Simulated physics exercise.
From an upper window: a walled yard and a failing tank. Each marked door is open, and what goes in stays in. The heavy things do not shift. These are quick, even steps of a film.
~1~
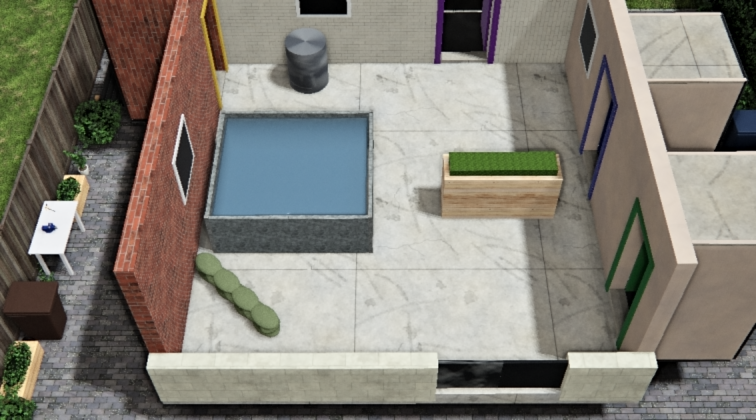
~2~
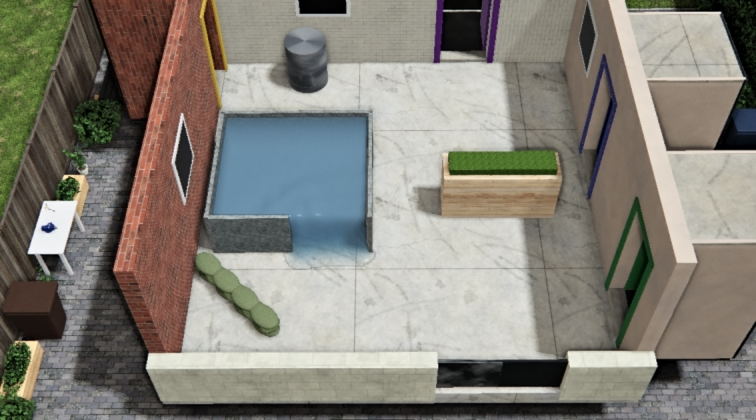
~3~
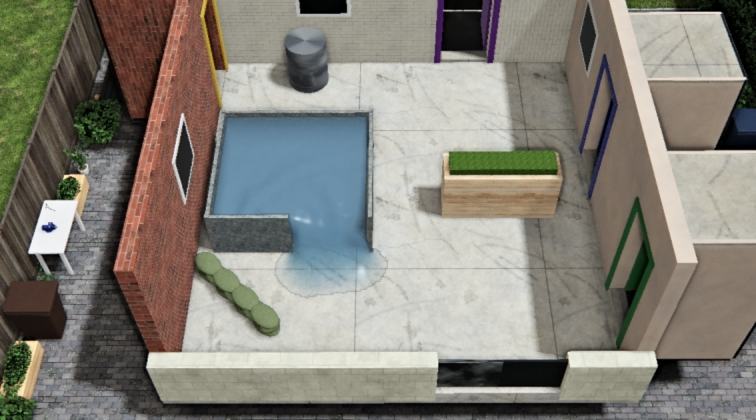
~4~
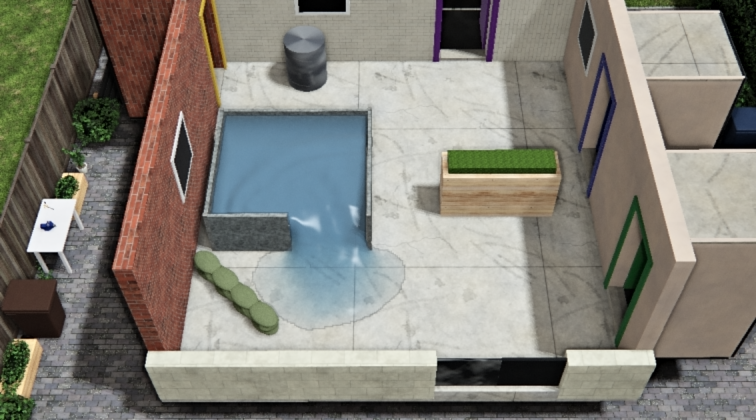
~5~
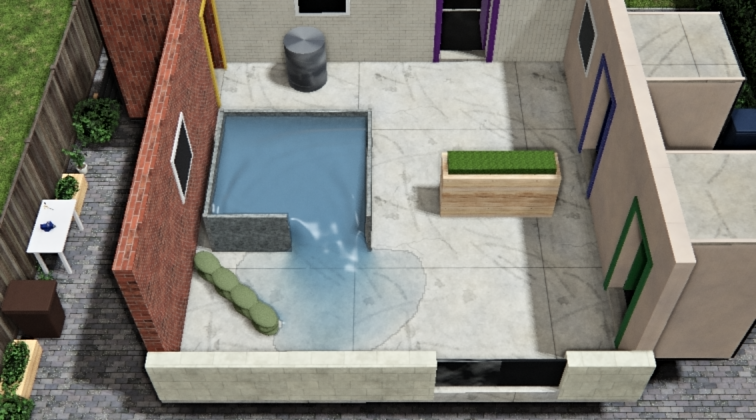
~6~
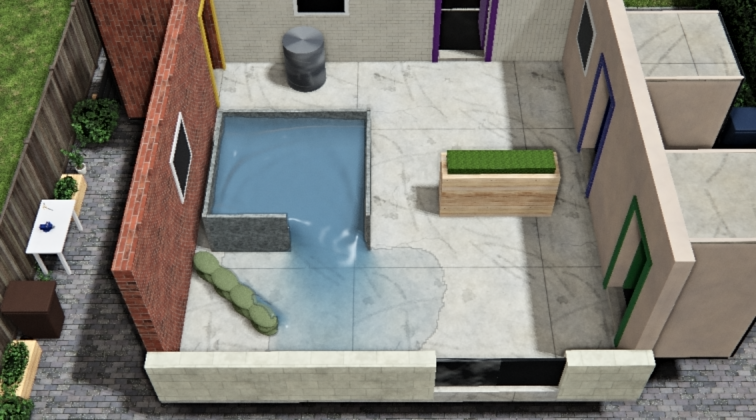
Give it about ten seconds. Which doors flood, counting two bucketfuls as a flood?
In the end: The yellow door admits no more than that; the blue door admits no more than that; the green door lets in a lot; the purple door admits no more than that.
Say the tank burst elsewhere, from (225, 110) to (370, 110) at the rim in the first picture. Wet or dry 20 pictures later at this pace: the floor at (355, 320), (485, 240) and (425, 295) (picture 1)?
In that order: No water, free of water, not flooded.
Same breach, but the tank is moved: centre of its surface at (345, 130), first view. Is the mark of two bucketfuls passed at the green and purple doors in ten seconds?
Then: Green takes more, purple holds.
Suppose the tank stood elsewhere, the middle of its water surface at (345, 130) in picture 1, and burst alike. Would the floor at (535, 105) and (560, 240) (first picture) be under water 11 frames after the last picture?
One after the other: Free of water, no water.
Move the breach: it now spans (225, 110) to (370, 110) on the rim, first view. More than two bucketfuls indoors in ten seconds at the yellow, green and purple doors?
Then: The yellow one lets more in, the green one lets less in, the purple one lets more in.
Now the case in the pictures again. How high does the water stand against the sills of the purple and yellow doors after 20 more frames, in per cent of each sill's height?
Near 0 and 0 in a hundred.
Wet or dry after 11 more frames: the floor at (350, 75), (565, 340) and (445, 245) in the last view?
In turn: Free of water, awash, not flooded.
A moment on, water covers 25 % of the floor; the yellow door not reached, the blue door not reached, the green door not reached, the purple door not reached.
Next, water covers 35 % of the floor; the yellow door not reached, the blue door not reached, the green door wet at the sill, nothing in, the purple door not reached.
Then, water covers 45 % of the floor; the yellow door not reached, the blue door wet at the sill, nothing in, the green door far over two buckets in, the purple door not reached.
Later, water covers 70 % of the floor; the yellow door wet at the sill, nothing in, the blue door wet at the sill, nothing in, the green door far over two buckets in, the purple door wet at the sill, nothing in.
In the end, water covers 95 % of the floor; the yellow door under two buckets in, the blue door wet at the sill, nothing in, the green door far over two buckets in, the purple door under two buckets in.
